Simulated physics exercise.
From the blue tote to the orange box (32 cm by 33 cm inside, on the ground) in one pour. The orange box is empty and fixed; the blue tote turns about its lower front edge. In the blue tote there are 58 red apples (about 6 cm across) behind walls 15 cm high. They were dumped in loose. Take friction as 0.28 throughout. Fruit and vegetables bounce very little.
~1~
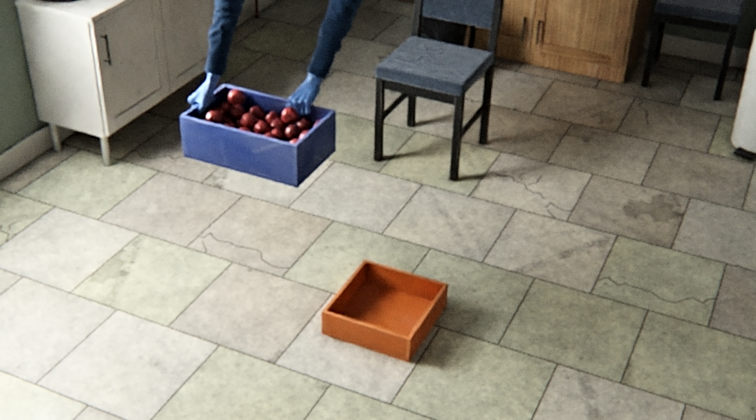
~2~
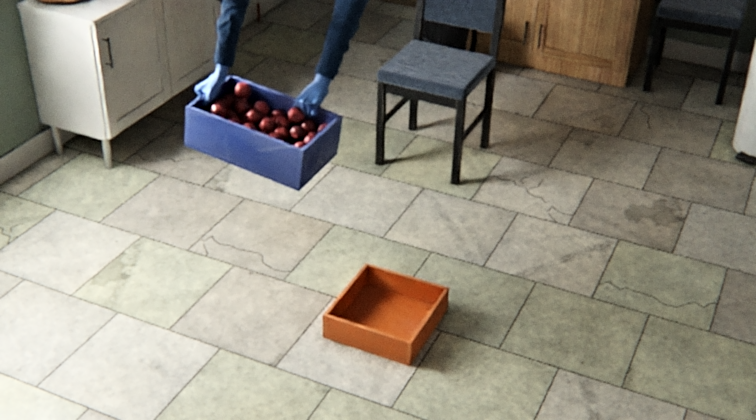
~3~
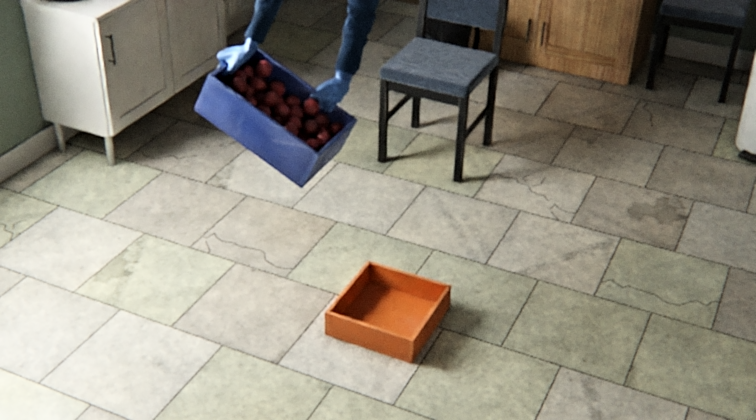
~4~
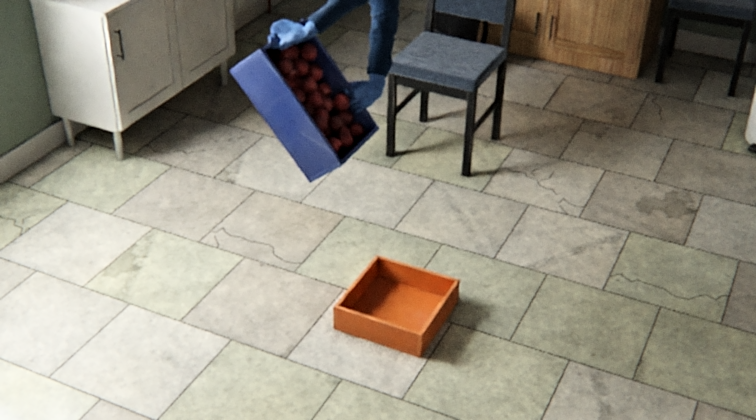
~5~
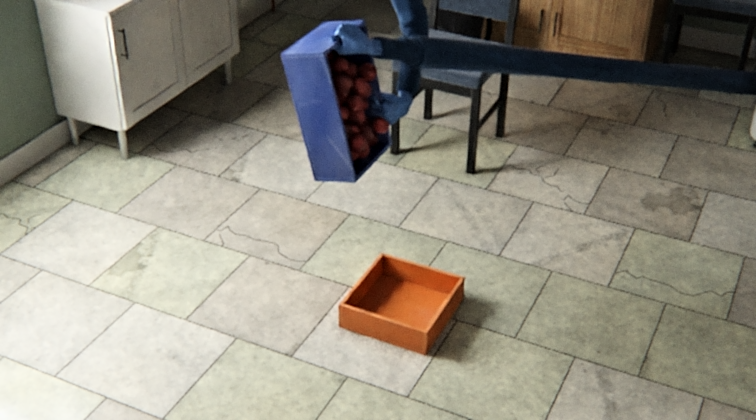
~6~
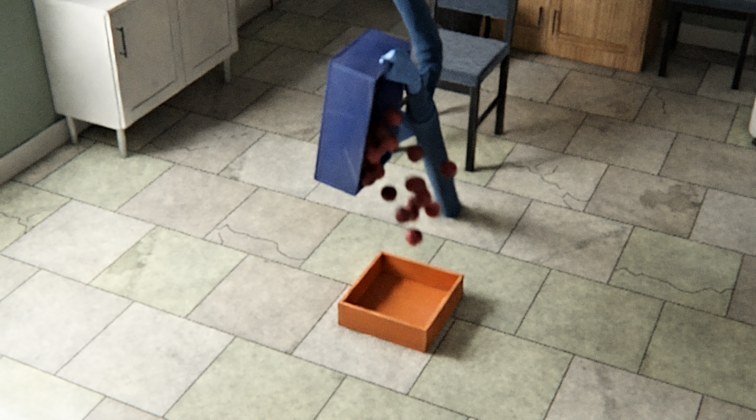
A blue tote of red apples is tilted by gloved hands until apples tumble out.
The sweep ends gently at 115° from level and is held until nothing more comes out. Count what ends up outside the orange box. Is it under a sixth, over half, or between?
In the end from a sixth to a half of them are outside the orange box.
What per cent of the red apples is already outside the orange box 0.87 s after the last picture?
Some 35 per cent by then.
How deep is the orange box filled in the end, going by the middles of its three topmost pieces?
About 9 cm.
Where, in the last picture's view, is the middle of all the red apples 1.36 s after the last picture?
At about (423, 307).
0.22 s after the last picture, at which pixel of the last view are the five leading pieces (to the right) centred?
Near (491, 312).
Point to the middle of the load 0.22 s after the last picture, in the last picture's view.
Near (400, 182).
Then, 0.22 s after the last picture, tilt 112°; 21 still in the blue tote, 7 in the orange box, 4 outside the orange box and 26 in the air.
Then, 0.49 s after the last picture, tilt 115°; 1 still in the blue tote, 21 in the orange box, 12 outside the orange box and 24 in the air.
Then, 0.87 s after the last picture, tilt 115°; 39 in the orange box and 19 outside the orange box.
When it is over (1.36 s after the last picture), 39 in the orange box and 19 outside the orange box. Asked share, 19 of 58, 33 per cent.
